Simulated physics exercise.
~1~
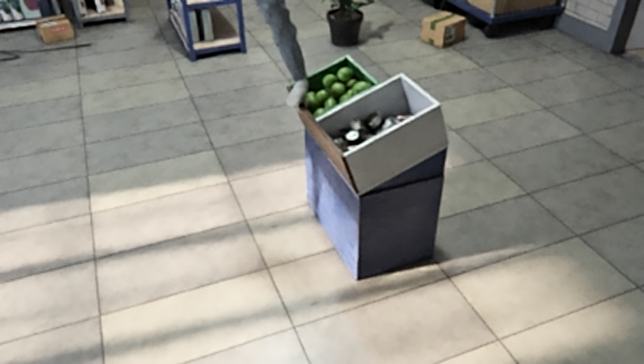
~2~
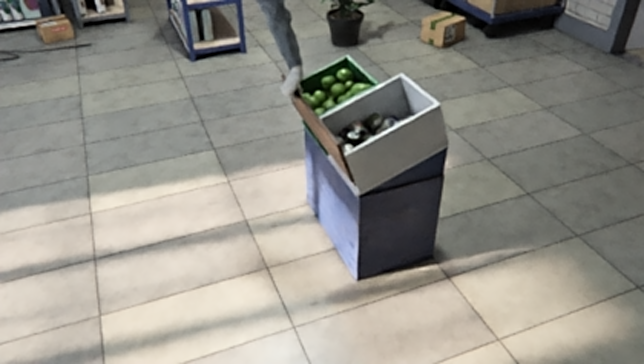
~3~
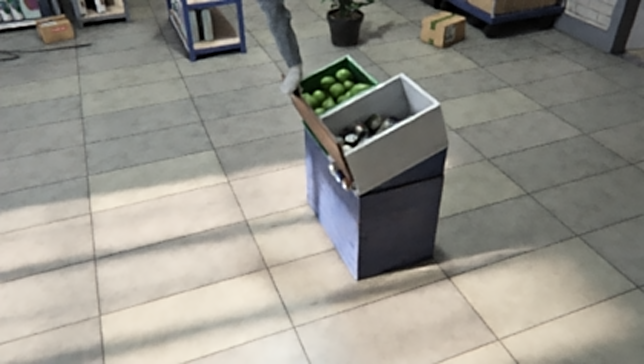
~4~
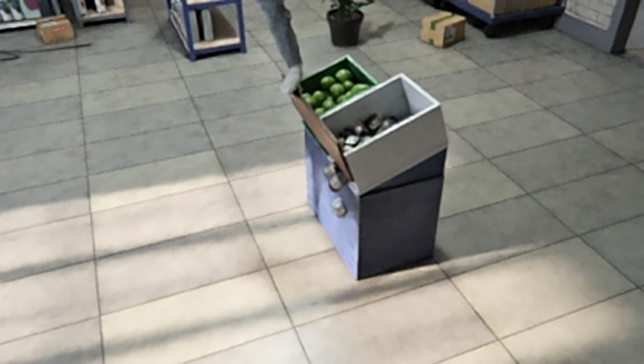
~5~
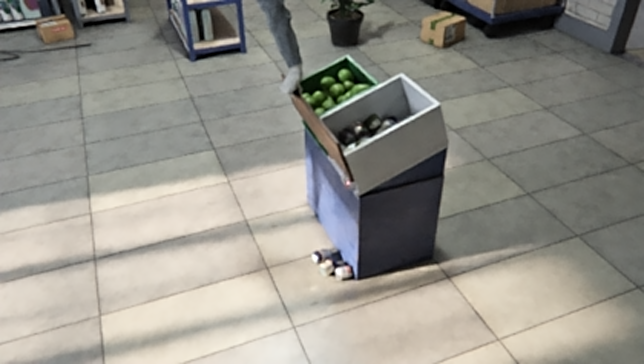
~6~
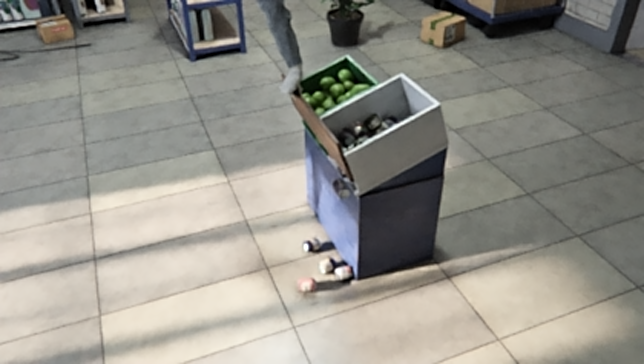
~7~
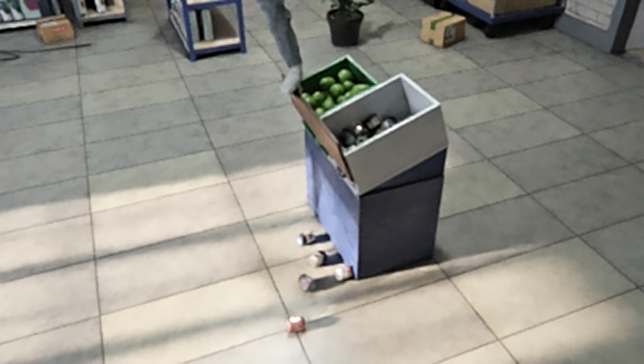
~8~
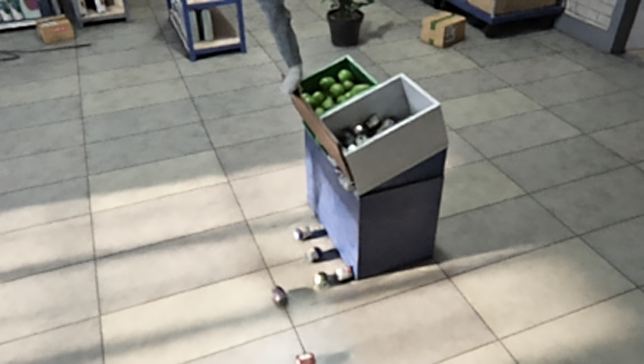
A grey arm reaches down from the top to a brown gate on the left end of two tilted bins, one green with limes and one white with small cans, seen from above on a blue stand in a room with a tiled floor. The gate shifts slightly up and left, and a gap opens below the white bin. A few cans slip out and drop down the stand's left side. They land at its foot, and more follow, one reddish can rolling toward the viewer. Finally several cans lie scattered on the tiles, while the limes stay in place.
